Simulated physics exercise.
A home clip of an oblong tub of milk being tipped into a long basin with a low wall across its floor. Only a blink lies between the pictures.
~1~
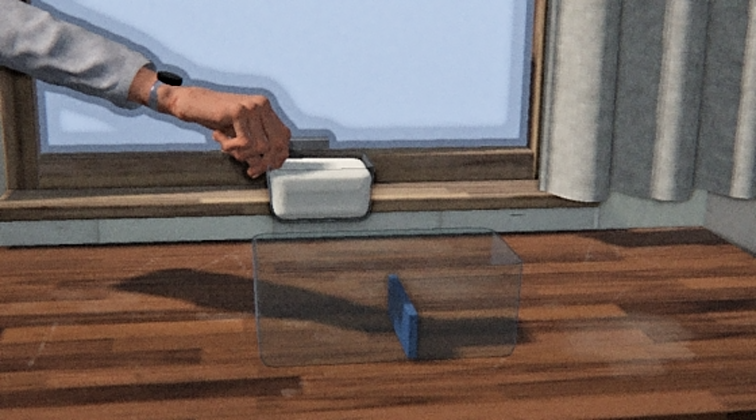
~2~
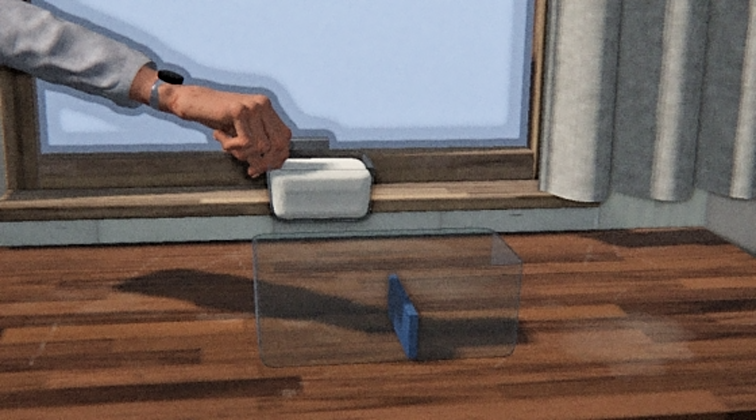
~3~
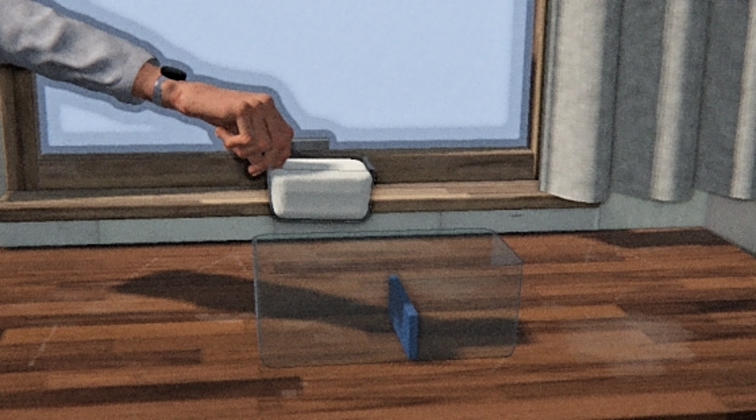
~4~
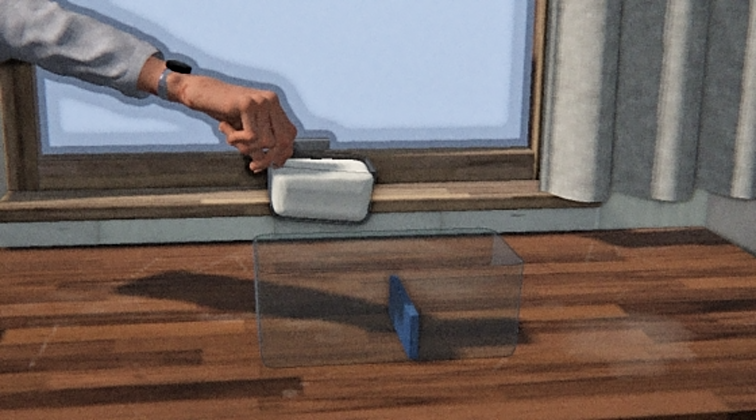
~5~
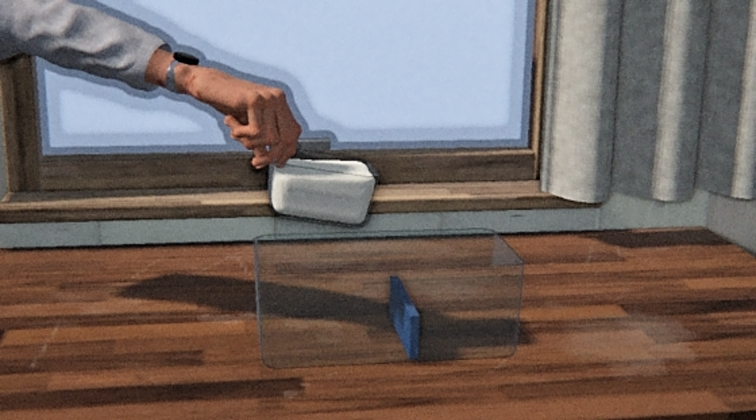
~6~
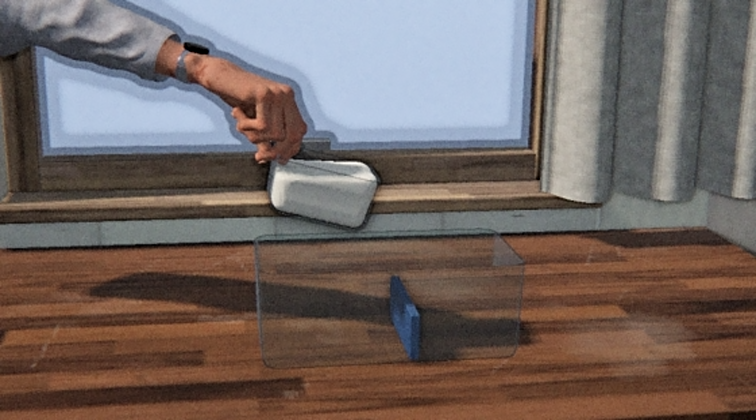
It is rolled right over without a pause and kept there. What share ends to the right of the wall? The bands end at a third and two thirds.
In the end from a third to two thirds is right of the wall.
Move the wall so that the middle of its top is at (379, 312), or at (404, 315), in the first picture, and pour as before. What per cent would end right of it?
First some 80, then 60 per cent.
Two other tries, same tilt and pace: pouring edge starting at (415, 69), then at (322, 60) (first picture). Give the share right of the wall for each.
Near 90 % and 20 %.
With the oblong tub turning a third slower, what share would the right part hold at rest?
Close to 65 per cent.
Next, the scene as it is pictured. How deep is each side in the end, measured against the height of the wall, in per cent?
The left part 20 per cent, the right part 30.
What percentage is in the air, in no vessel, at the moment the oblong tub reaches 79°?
Some 30 per cent.
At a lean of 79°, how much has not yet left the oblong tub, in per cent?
Roughly 35 in a hundred.
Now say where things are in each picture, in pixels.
In the first frame, it leans 0°; its right rim is at (369, 160); the milk meets the walls at (269, 168) and (366, 167); the long basin's rim runs from (255, 254) to (507, 246); the wall's top is at (402, 295).
In the second frame, it leans 1°; its right rim is at (369, 161); the milk meets the walls at (270, 168) and (367, 167).
In the third frame, it leans 2°; its right rim is at (370, 163); the milk meets the walls at (270, 168) and (367, 168).
In the fourth frame, it leans 6°; its right rim is at (372, 166); the milk meets the walls at (272, 168) and (369, 168).
In the fifth frame, it leans 10°; its right rim is at (373, 170); the milk meets the walls at (273, 168) and (370, 170).
In the sixth frame, it leans 15°; its right rim is at (375, 175); the milk meets the walls at (275, 169) and (373, 171).
A moment on, the oblong tub is tipped on its side and 33 per cent is still to pour, 6 is left of the wall and 32 right of it.
Next, the oblong tub is tipped right over and 3 per cent is still to pour, 36 is left of the wall and 59 right of it.
Then the oblong tub is tipped right over and 0 per cent is still to pour, 40 is left of the wall and 59 right of it.
Later the oblong tub is tipped right over and 0 per cent is still to pour, 40 is left of the wall and 60 right of it.
In the end 40 per cent lies left of the wall, 60 right of it and 0 outside.
